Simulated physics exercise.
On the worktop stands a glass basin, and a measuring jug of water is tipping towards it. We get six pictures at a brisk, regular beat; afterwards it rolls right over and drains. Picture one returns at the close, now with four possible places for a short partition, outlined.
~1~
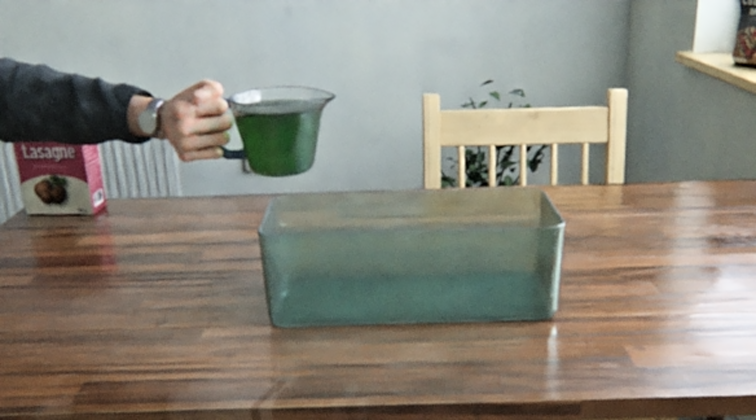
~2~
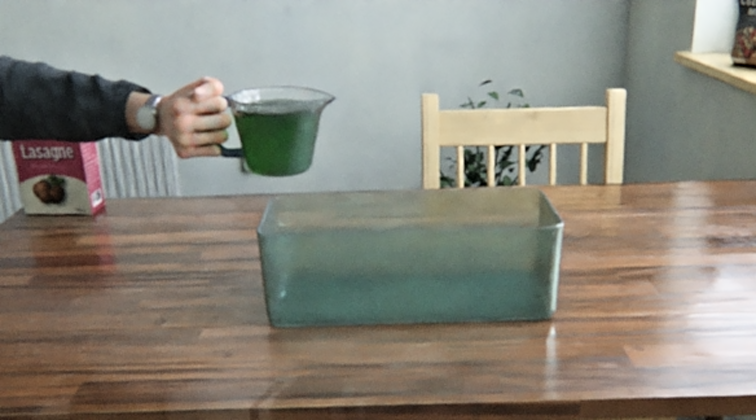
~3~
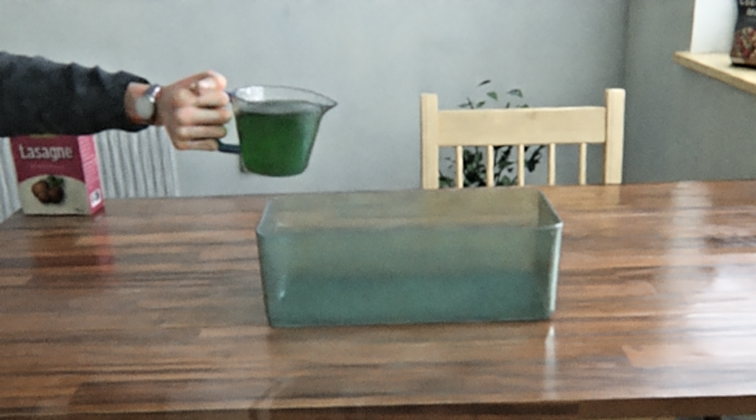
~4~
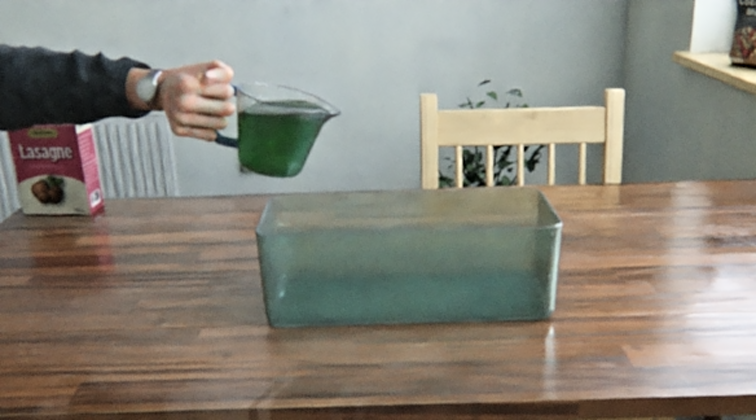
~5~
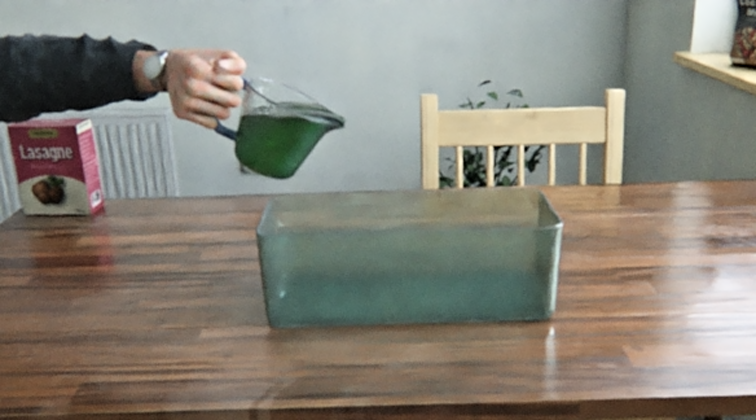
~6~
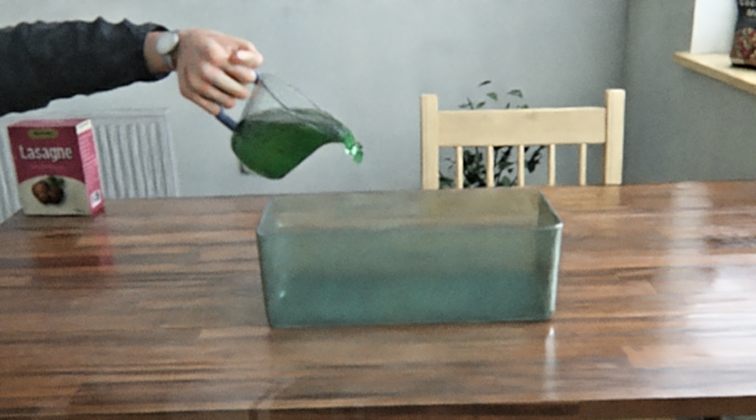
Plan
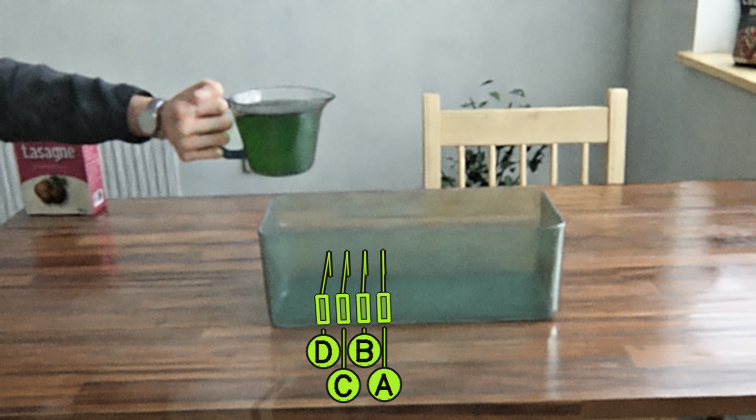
A hand tilting a glass measuring jug of green liquid above a rectangular glass basin, the liquid starting to spill over the lip.
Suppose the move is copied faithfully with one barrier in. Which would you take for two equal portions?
It is A.
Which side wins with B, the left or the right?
The right side.
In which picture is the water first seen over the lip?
Picture 5.
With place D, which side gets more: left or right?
The right one.
In lime, A at (384, 328); B at (364, 328); C at (343, 329); D at (323, 329).
Choosing A, about 56 % ends left of the wall and 44 % right of it.
Choosing B, about 24 % ends left of the wall and 76 % right of it.
Choosing C, about 9 % ends left of the wall and 90 % right of it.
Choosing D, about 5 % ends left of the wall and 94 % right of it.
